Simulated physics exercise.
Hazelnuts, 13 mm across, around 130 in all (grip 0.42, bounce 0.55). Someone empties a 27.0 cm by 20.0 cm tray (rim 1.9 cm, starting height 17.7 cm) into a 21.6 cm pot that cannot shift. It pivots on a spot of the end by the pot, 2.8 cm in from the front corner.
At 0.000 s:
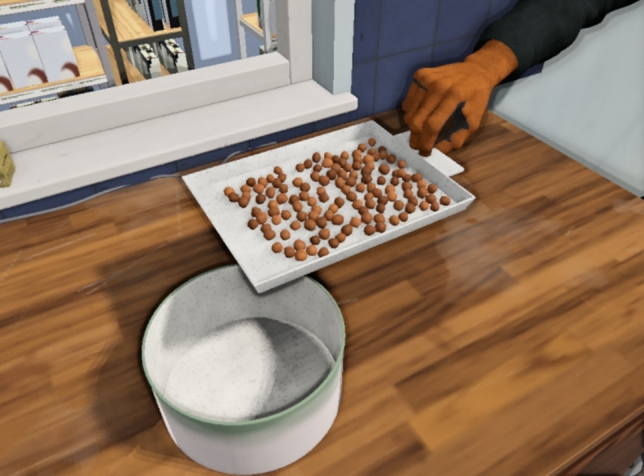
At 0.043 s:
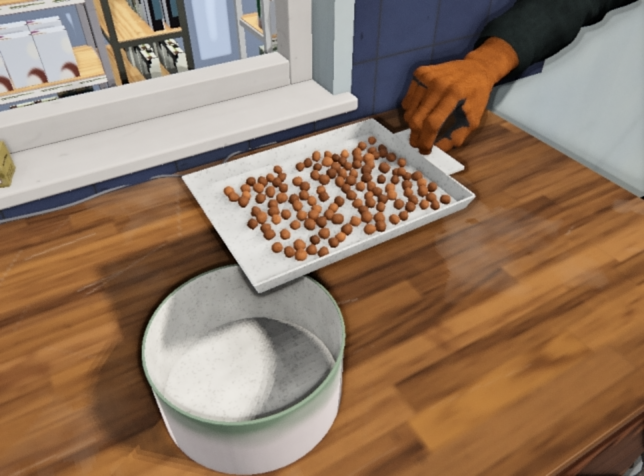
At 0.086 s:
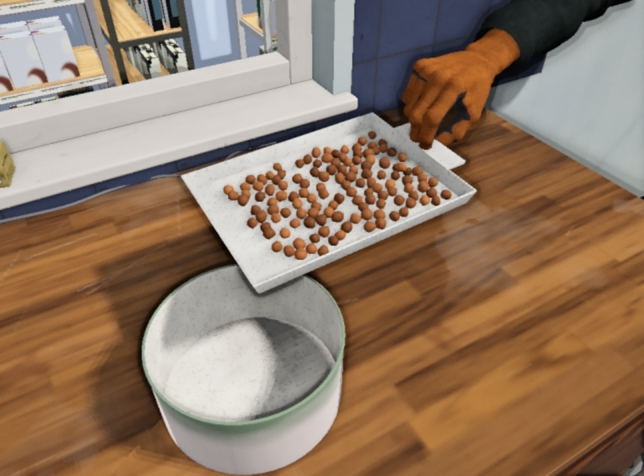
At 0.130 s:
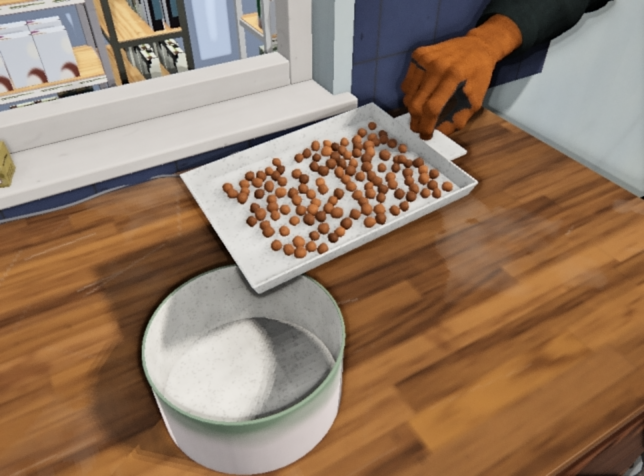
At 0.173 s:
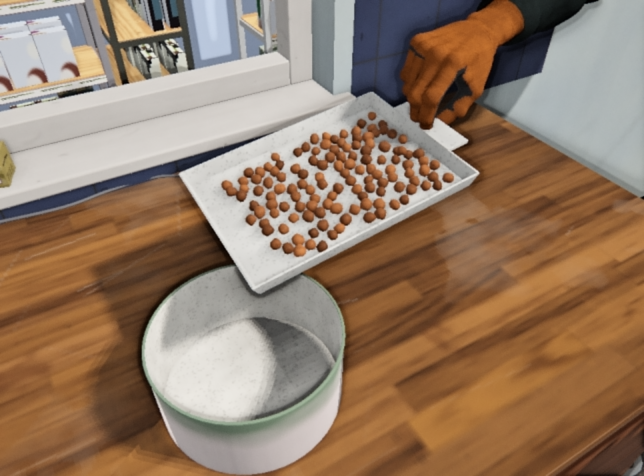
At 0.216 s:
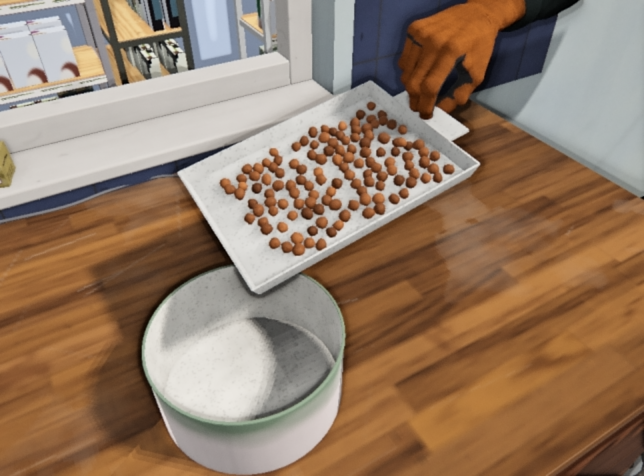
A hand slowly raises the right end of a tray of small brown balls.
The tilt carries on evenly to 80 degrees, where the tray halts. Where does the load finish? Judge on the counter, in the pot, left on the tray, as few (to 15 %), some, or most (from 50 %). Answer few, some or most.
On the counter: Few; in the pot: Most; left on the tray: Few.
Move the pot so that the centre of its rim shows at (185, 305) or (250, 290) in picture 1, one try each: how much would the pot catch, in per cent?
About 80 and 80 per cent.
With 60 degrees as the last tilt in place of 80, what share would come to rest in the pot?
Then about 40 per cent.
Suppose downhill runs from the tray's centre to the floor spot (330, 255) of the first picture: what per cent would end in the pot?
Some 80 per cent.
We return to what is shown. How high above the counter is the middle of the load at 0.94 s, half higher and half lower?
Roughly 22 cm.
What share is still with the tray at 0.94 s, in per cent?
Some 85 per cent of the load.
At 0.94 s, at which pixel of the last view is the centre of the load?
At about (229, 243).
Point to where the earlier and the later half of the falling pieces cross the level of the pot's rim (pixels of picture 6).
At about (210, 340), then at (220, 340).
Then, at 0.65 s, tilt 44 degrees; the tray holds 100 %, the pot 0 %.
After 0.94 s, tilt 66 degrees; the tray holds 85 %, the pot 10 %.
After 1.34 s, tilt 80 degrees; the tray holds 20 %, the pot 65 %.
By 2.5 s all is still; counter 5 %, pot 95 %, tray 0 %.
